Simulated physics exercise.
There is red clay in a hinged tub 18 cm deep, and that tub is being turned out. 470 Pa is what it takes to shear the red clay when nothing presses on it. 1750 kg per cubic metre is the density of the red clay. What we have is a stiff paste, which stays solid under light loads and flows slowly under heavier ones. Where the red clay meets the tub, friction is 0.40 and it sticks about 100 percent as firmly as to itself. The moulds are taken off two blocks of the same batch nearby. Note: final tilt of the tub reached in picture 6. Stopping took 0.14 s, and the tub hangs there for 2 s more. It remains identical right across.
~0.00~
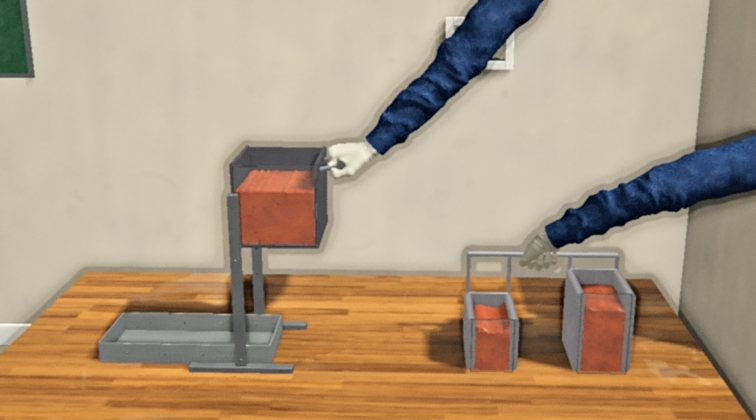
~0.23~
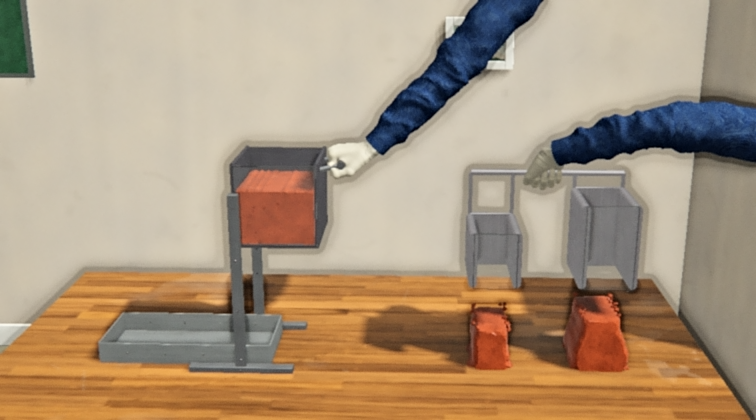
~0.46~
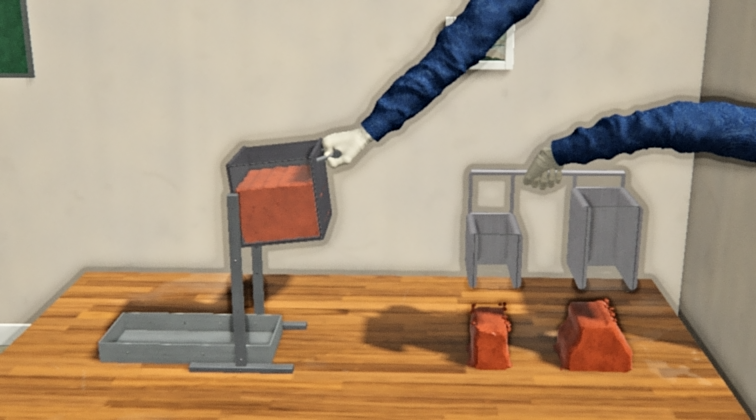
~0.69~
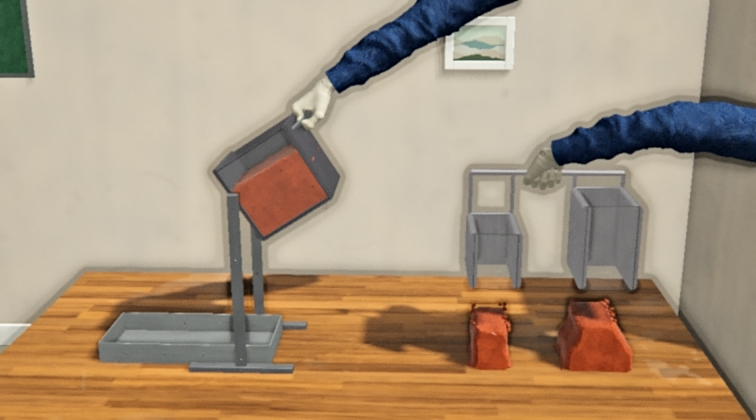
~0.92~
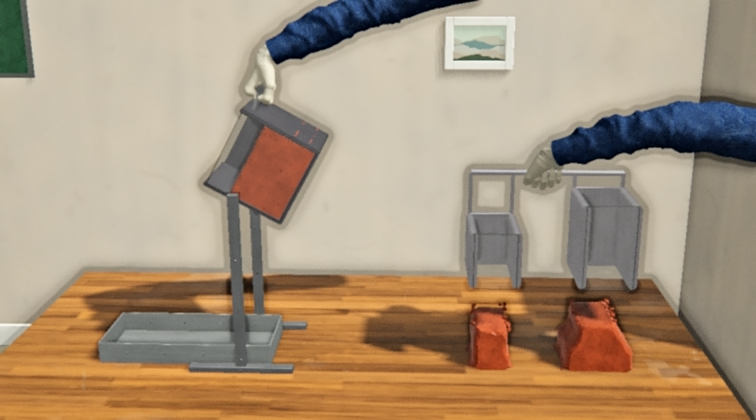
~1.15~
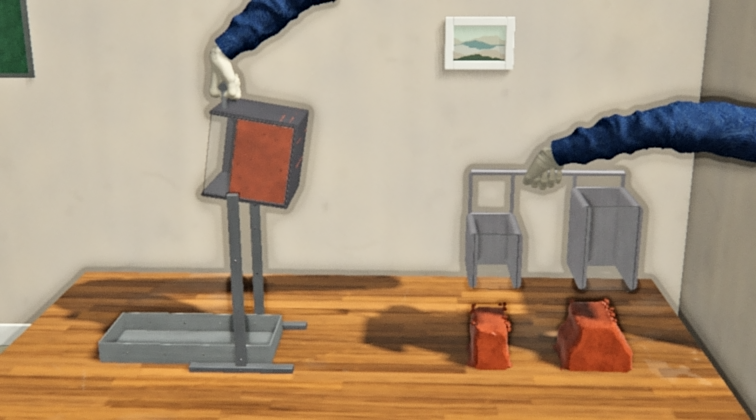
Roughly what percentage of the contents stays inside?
Roughly 100 %.
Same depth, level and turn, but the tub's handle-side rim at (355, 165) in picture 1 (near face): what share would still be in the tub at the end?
Roughly 65 %.
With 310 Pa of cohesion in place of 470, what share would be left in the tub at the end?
In that case close to 100 in a hundred.
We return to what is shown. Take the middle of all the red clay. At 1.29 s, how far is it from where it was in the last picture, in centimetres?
The distance comes to some 0 cm.
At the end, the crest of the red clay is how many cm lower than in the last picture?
The top ends up some 0 cm below its level in the last picture.
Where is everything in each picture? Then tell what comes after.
In the first picture, handle-side rim at (313, 166), tilt 0 degrees; top of the red clay at (284, 191); blocks stand 10 cm, 16 cm (left to right).
In the second picture, handle-side rim at (313, 166), tilt 0 degrees; top of the red clay at (284, 191); blocks stand 10 cm, 13 cm (left to right).
In the third picture, handle-side rim at (309, 158), tilt 6 degrees; top of the red clay at (307, 184); blocks stand 10 cm, 12 cm (left to right).
In the fourth picture, handle-side rim at (282, 128), tilt 33 degrees; top of the red clay at (293, 153); blocks stand 10 cm, 12 cm (left to right).
In the fifth picture, handle-side rim at (241, 113), tilt 61 degrees; top of the red clay at (267, 129); blocks stand 10 cm, 12 cm (left to right).
In the sixth picture, handle-side rim at (211, 115), tilt 81 degrees; top of the red clay at (242, 121); blocks stand 10 cm, 12 cm (left to right).
After 1.29 s, the tub is at 81 degrees and holds 100 %.
After 1.46 s, the tub is at 81 degrees and holds 100 %.
After 1.63 s, the tub is at 81 degrees and holds 100 %.
After 1.80 s, the tub is at 81 degrees and holds 100 %.
After 3.15 s, at the end, the tub is at 81 degrees and holds 100 %.
